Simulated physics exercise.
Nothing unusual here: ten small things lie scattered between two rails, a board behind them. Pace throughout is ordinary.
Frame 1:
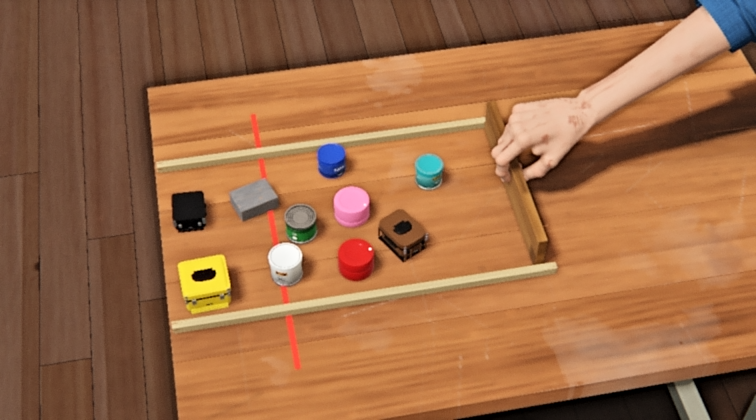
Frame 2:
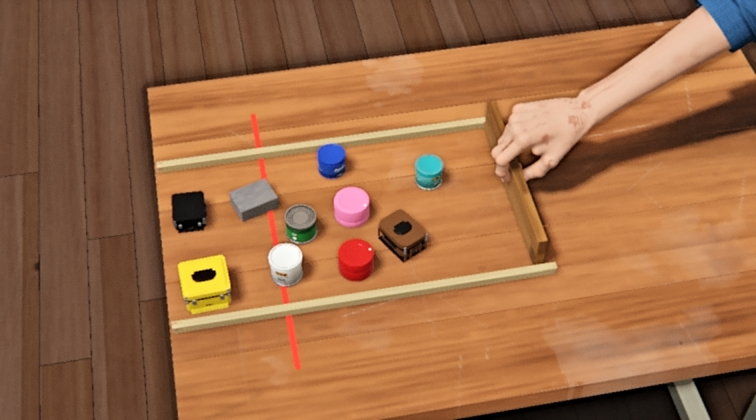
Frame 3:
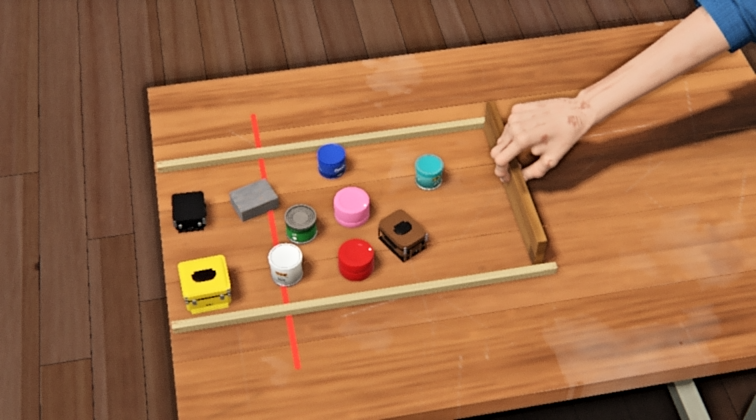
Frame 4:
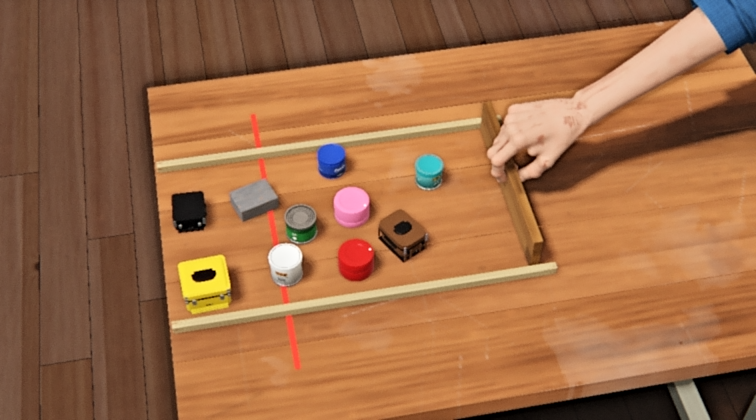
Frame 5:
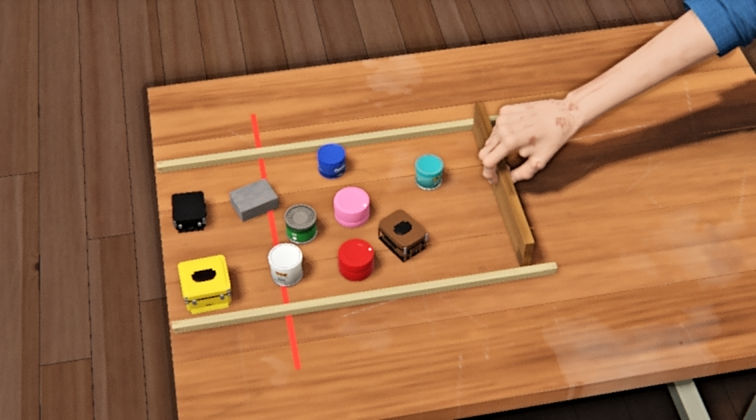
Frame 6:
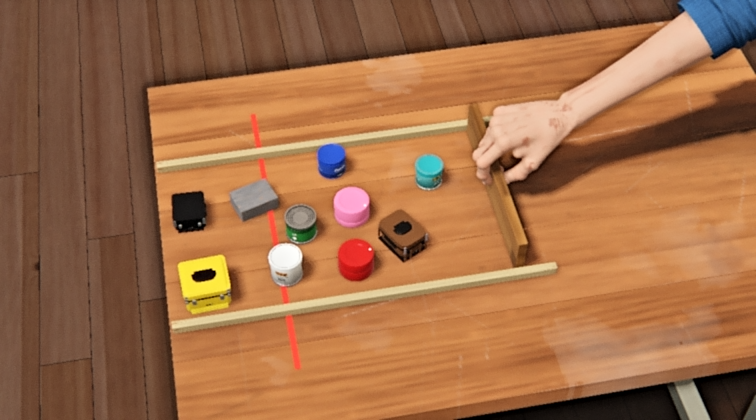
A wooden tabletop above a dark plank floor is seen from a high, angled, unmoving view. Between two pale rails, black and yellow cases sit left of a thin red line, a grey block and white pot lie on it, and green, blue, pink, red, teal and brown items sit to its right. A hand holding the upright wooden board at right stays nearly still, then slides it slightly left, touching nothing else.
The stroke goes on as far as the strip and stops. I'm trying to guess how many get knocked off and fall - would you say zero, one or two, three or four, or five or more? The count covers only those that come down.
The way I see it, not one of them ends up off the end.
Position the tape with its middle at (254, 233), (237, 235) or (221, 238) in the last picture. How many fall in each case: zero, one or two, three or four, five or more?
Taking the places one by one, it comes to none at all; 1 or 2; just one or two.
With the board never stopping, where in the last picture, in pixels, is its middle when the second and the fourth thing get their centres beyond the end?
About (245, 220), then about (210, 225).
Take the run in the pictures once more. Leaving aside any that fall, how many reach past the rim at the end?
You'd get 0.
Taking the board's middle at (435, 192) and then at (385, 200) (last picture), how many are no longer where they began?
The number moved is 1 and then 3.
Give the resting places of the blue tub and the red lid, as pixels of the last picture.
One ends up near (250, 173) and the other near (266, 283).
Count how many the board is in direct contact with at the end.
It ends up touching 5.
Early on, none off yet; black case at rest near (189, 212); yellow case at rest near (205, 284); grey block at rest near (254, 200).
Finally, the number that fall off is zero.
